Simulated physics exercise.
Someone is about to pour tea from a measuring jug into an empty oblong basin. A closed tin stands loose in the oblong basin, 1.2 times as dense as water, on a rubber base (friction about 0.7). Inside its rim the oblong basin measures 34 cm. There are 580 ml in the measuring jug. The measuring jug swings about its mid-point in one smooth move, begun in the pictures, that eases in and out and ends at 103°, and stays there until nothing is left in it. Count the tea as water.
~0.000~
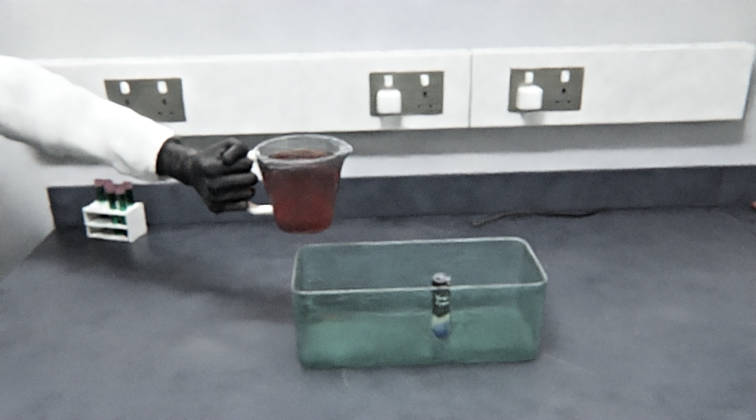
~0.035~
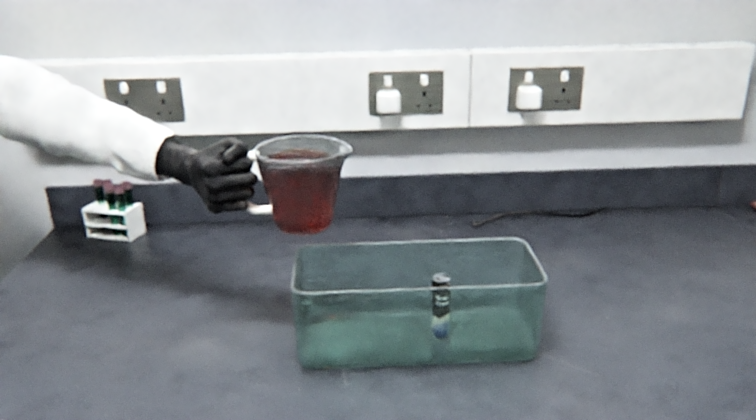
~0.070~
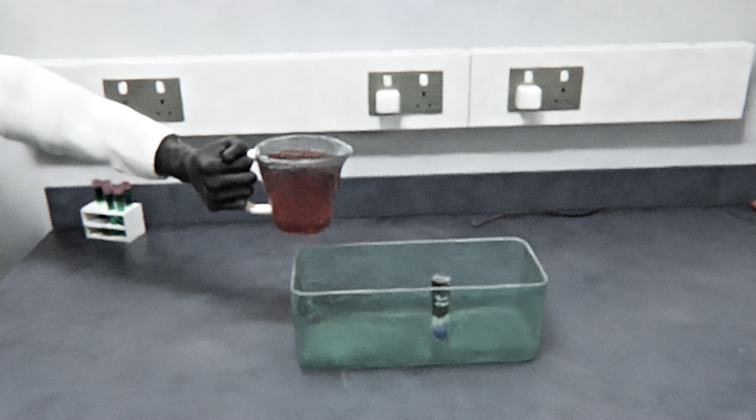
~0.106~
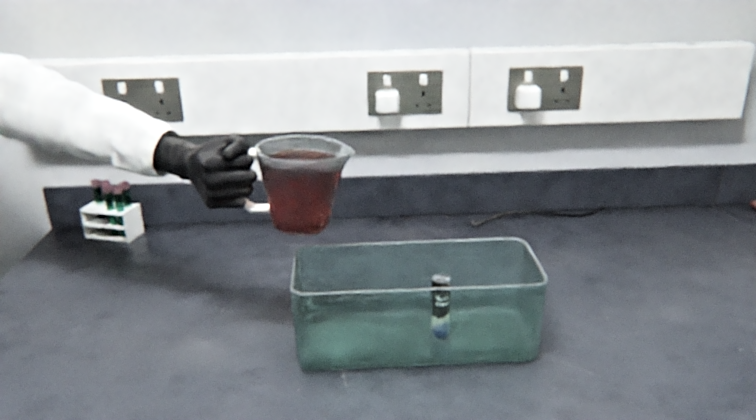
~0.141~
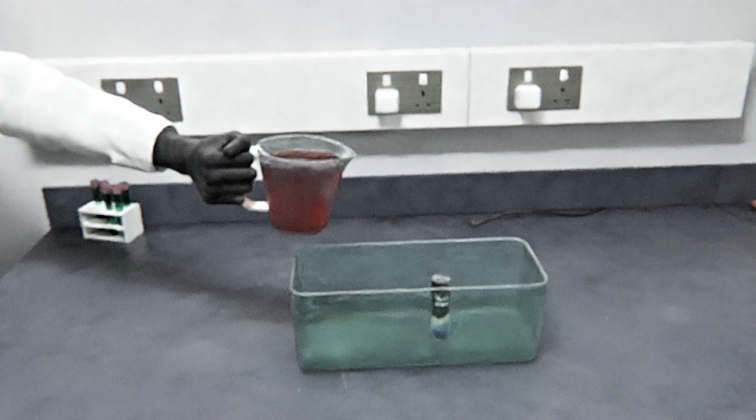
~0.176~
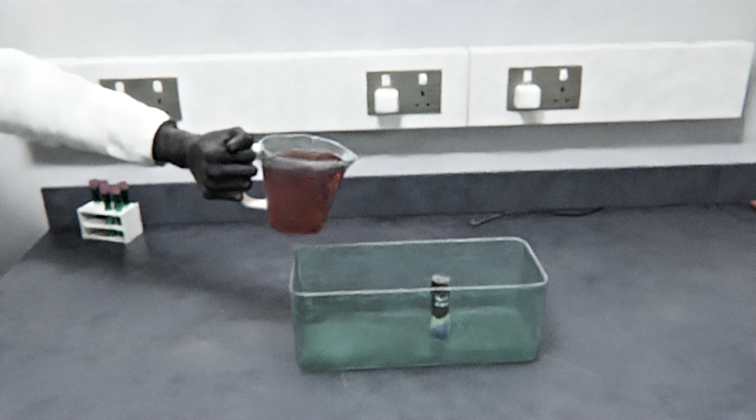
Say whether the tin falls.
It keeps standing.
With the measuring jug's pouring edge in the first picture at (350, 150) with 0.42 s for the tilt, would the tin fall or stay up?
Then it remains upright.
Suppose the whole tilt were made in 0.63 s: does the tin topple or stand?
Then it stays up.
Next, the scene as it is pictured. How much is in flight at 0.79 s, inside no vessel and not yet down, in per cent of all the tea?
About 14 per cent.
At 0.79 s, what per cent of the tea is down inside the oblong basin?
Near 72 in a hundred.
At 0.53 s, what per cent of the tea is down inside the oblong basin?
Near 7 in a hundred.
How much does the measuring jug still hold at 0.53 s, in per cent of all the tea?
About 70 per cent.
Then, 0.53 s in, the tilt is 70° and 69 per cent is still to pour; the tin stands where it began.
Then, 0.79 s in, the tilt is 101° and 14 per cent is still to pour; the tin stands where it began.
Then, 1.06 s in, the tilt is 103° and 0 per cent is still to pour; the tin stands where it began.
Then, 1.36 s in, the tilt is 103° and 0 per cent is still to pour; the tin stands where it began.
Finally, the tin stands where it began.
